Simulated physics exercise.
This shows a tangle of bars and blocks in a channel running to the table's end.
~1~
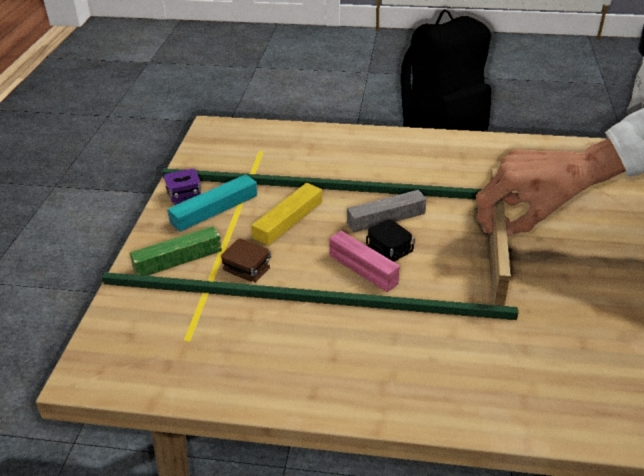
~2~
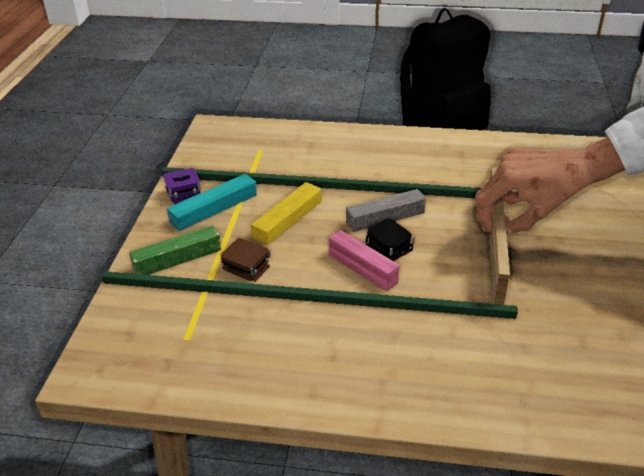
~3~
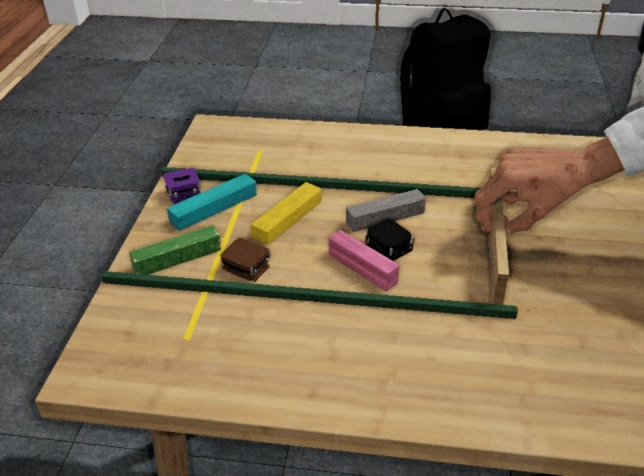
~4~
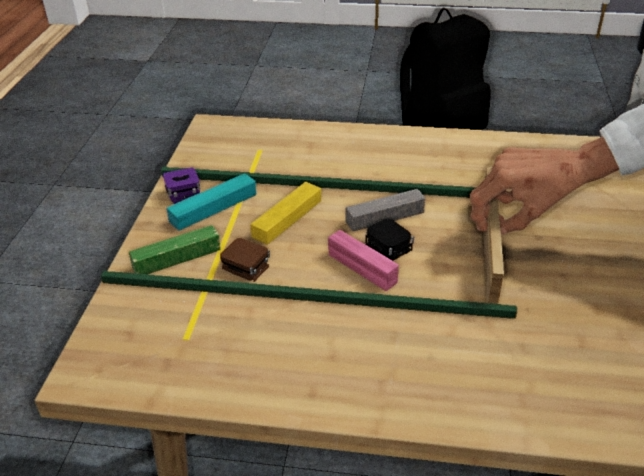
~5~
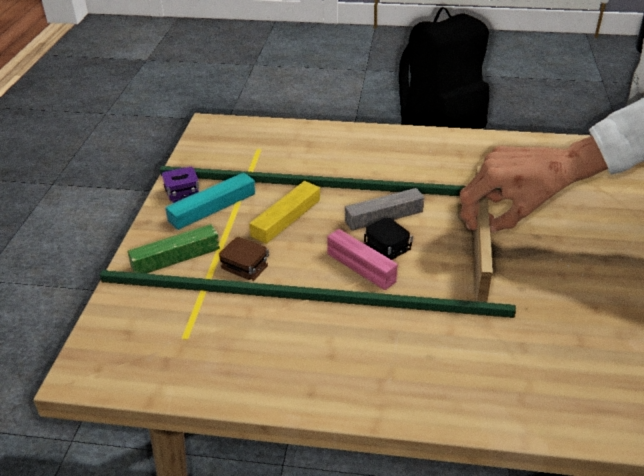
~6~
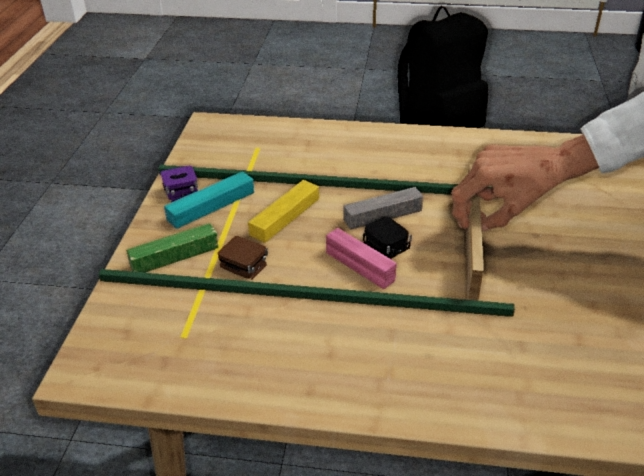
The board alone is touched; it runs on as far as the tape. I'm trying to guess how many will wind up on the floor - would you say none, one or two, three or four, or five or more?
The number going over the edge will be nought.
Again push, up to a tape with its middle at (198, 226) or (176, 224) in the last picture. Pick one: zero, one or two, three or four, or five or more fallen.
In order: 3 or 4, then 3 or 4.
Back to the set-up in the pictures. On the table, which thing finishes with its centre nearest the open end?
The purple case is the one.
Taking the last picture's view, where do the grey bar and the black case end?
The grey bar ends up near (201, 202), and the black case near (203, 223).
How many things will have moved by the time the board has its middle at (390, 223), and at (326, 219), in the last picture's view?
I get 3 at the one place and 4 at the other.
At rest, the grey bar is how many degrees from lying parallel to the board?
About 40 degrees.
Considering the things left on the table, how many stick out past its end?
So the number is 3.
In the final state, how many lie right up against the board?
It touches 3.
A little later, none off yet; purple case at rest near (180, 184); green bar at rest near (173, 249); turquoise stick at rest near (211, 199).
Next, none off yet; purple case moving near (178, 183); green bar moving near (165, 248); turquoise stick shifted a little near (195, 194).
When it is over, the number that fall off is zero.
